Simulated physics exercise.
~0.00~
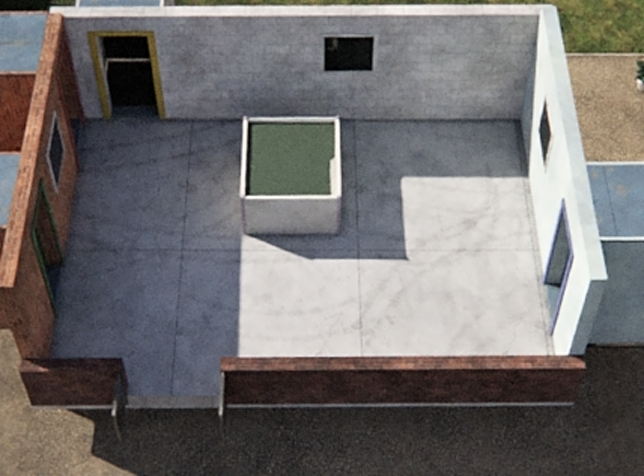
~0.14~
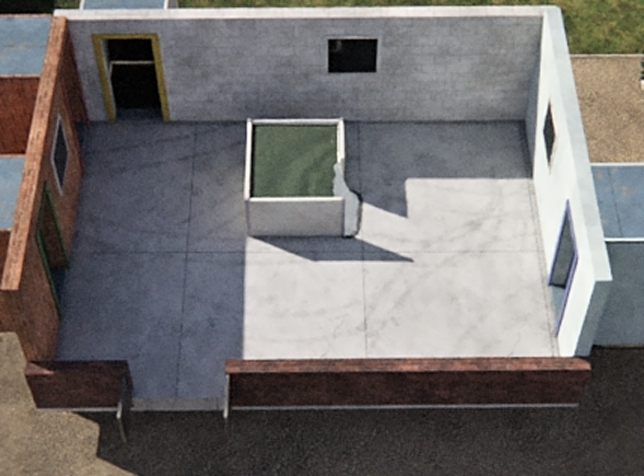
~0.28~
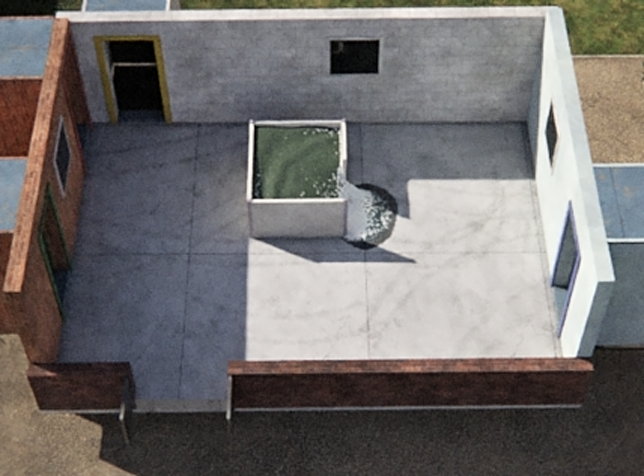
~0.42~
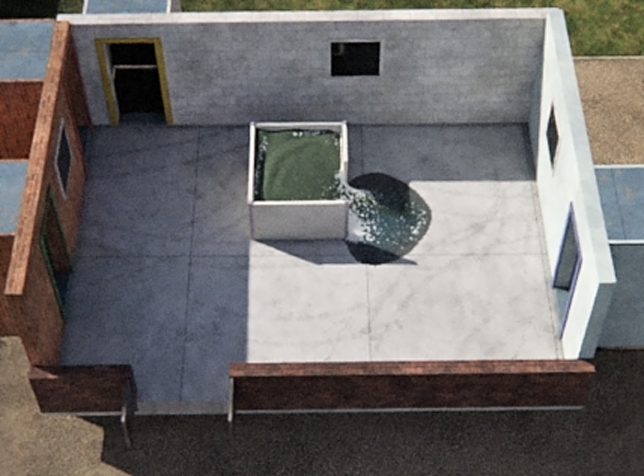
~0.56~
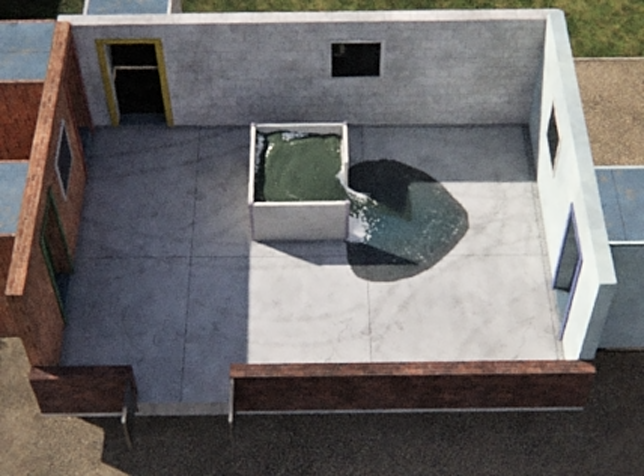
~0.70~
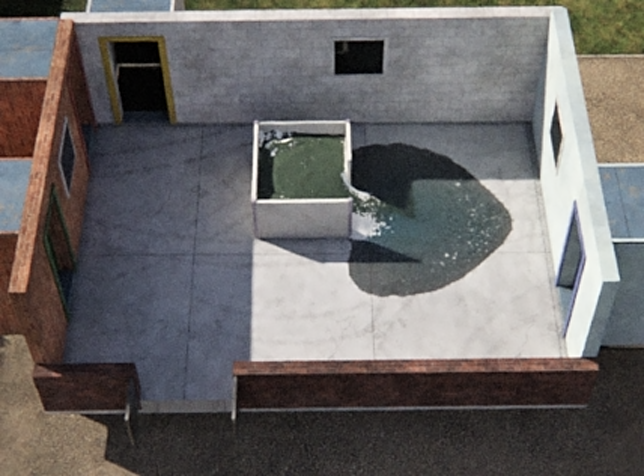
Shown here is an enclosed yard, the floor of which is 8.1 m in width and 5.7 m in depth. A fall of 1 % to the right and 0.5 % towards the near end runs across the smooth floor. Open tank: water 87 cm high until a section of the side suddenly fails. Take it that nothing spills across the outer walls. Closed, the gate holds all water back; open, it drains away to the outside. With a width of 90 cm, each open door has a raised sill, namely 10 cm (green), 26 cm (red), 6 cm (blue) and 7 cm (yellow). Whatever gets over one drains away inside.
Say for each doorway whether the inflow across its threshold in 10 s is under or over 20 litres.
Inflow in 10 s: Green door, under; red door, under; blue door, over; yellow door, under.
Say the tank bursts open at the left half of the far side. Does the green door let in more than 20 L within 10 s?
Note: Green door, short of the limit.
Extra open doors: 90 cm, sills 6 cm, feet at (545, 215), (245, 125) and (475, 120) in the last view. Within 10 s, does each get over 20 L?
Check each in turn: The first succeeds, the second fails, the third succeeds.
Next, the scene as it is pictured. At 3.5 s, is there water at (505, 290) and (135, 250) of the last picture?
Soaked, untouched.
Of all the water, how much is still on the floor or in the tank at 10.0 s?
Still there: Roughly 90 %.
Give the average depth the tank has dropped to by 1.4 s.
It averages close to 52 cm.
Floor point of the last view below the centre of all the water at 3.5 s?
Balance point at about (418, 227).
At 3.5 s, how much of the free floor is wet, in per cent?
Near 35 per cent is wet.
After 1.4 s water covers 30 % of the floor and is deepest (34 cm) near (362, 216); green door not reached, red door not reached, blue door 12 cm at the sill, 1 L in, yellow door not reached.
After 2.2 s water covers 35 % of the floor and is deepest (42 cm) near (562, 384); green door not reached, red door not reached, blue door 18 cm at the sill, 47 L in, yellow door not reached.
After 3.5 s water covers 35 % of the floor and is deepest (24 cm) near (562, 384); green door not reached, red door not reached, blue door 12 cm at the sill, 93 L in, yellow door not reached.
After 6.0 s water covers 65 % of the floor and is deepest (18 cm) near (562, 384); green door not reached, red door not reached, blue door 12 cm at the sill, 156 L in, yellow door not reached.
After 10.0 s water covers 95 % of the floor and is deepest (12 cm) near (551, 384); green door 4 cm at the sill, 0 L in, red door 3 cm at the sill, 0 L in, blue door 11 cm at the sill, 223 L in, yellow door 3 cm at the sill, 0 L in.
